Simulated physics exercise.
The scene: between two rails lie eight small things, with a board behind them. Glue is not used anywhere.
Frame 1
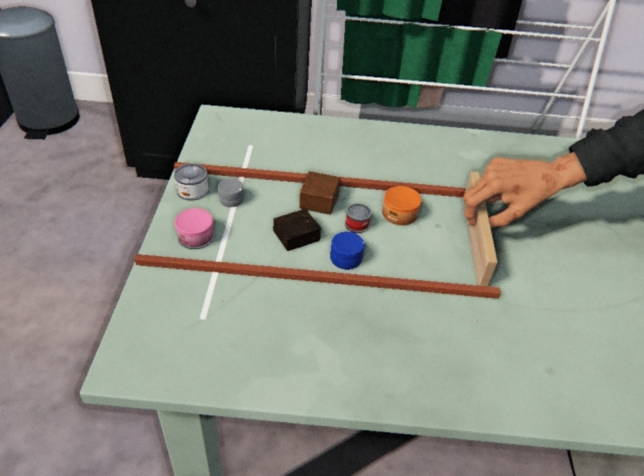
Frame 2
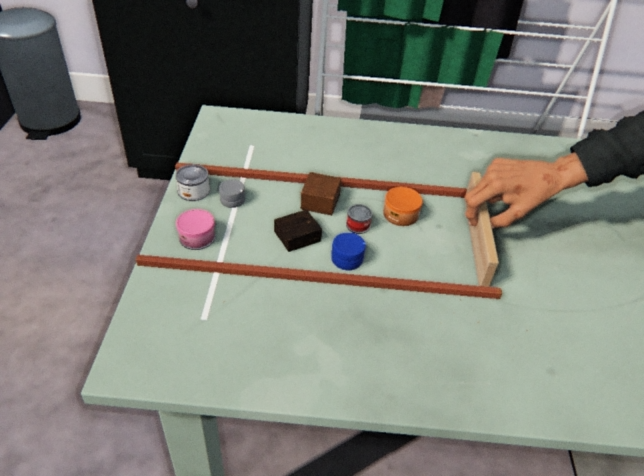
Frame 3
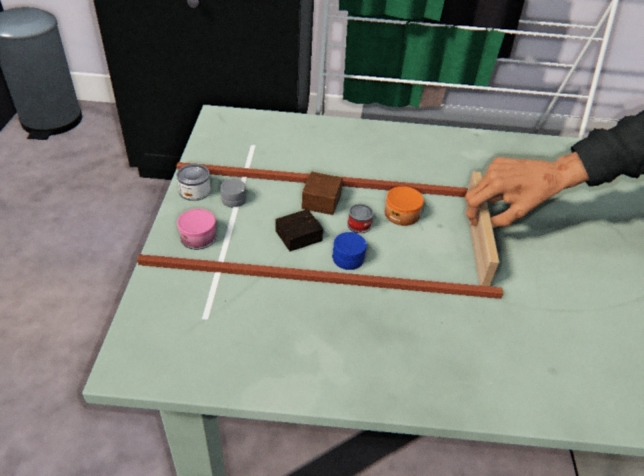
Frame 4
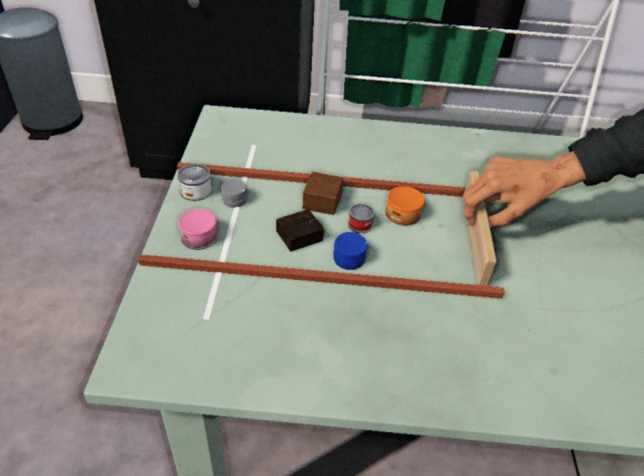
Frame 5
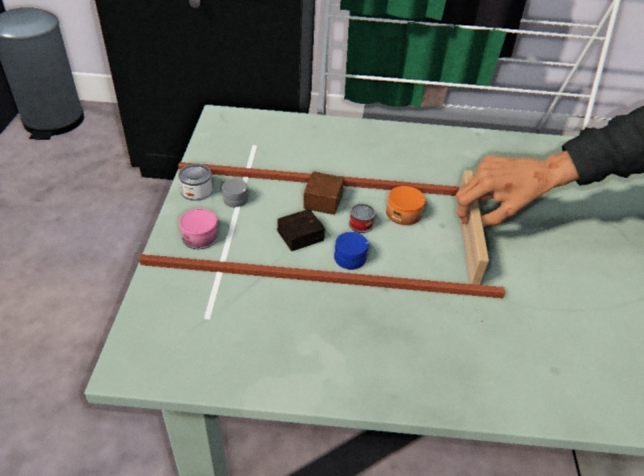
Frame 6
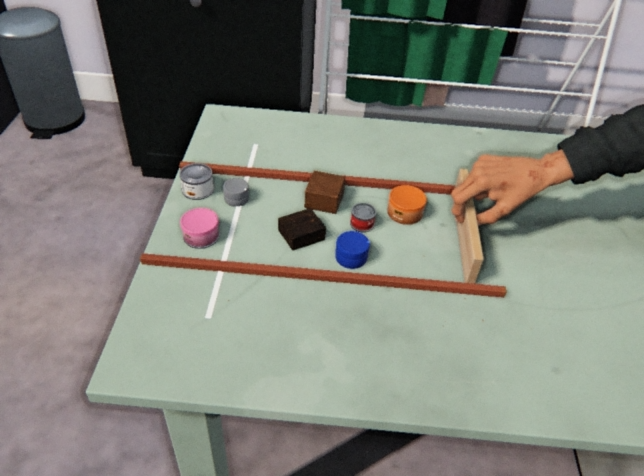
To begin with, a hand holds a small wooden board upright at the right end of two reddish rails on a pale green table, with eight small pots, tins and blocks lying still between them. Then the hand slides the board slightly left, leaving a gap before the orange tub.
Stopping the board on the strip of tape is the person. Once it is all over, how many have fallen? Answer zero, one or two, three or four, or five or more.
When it is over, one or two have fallen.
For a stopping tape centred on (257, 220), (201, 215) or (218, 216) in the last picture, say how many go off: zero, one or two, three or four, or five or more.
Going through the tapes in order, the count is none, then three to four, then just one or two.
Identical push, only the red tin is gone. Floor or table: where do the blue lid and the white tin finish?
Looking at the two, the blue lid stays up top and the white tin ends up below.
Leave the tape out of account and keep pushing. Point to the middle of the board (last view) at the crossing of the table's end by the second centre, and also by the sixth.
At the first moment about (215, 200), at the next about (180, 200).
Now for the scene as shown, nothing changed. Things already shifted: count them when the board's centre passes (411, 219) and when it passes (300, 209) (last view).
At the first place 1, at the second 6.
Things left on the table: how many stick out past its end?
Expected count: 0.
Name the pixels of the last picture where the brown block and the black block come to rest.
First: About (193, 176); second: About (203, 223).
Soon after, none off yet; white tin at rest near (197, 182); pink pot at rest near (200, 228); grey lid at rest near (236, 193).
After that, none off yet; white tin moving near (192, 181); pink pot moving near (196, 229); grey lid displaced about its own width near (212, 198).
In the end, the number that fall off is one or two; gone, white tin.
